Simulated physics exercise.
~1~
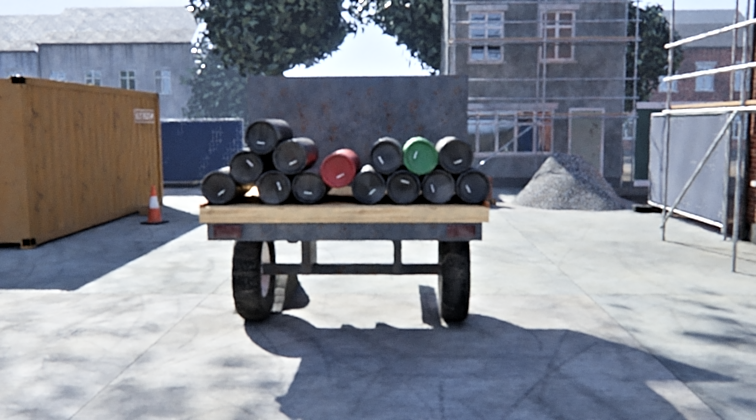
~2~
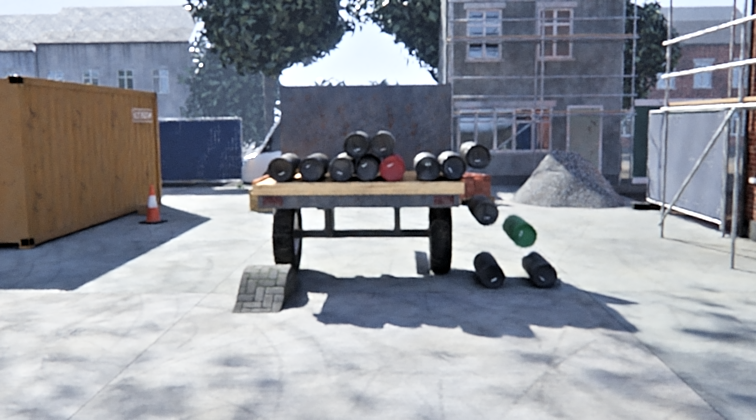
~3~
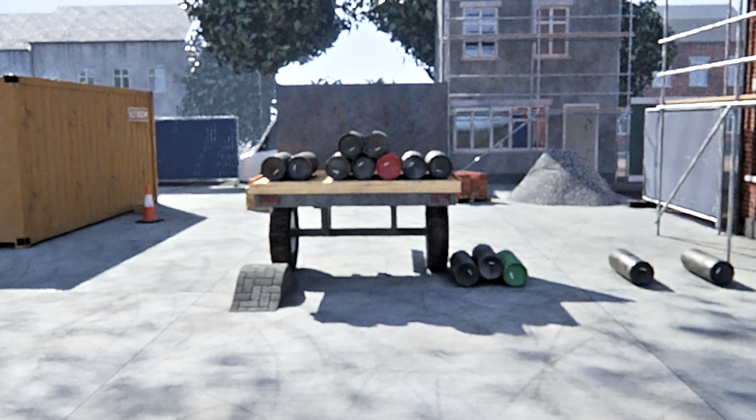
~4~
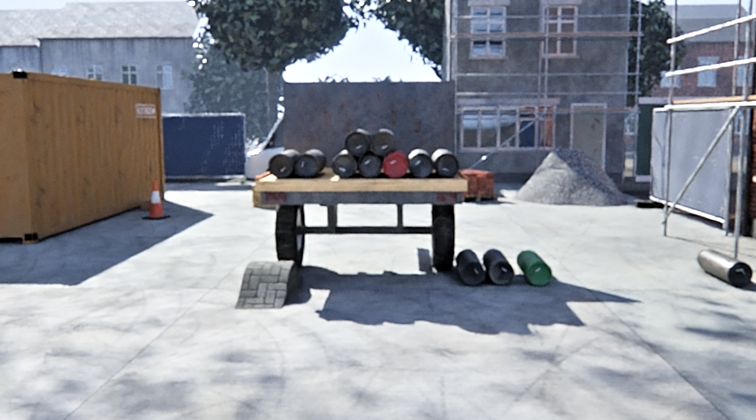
Flat trailer tilting over a small ramp, spilling several dark cylinders and the green one rightward, the red staying on deck.
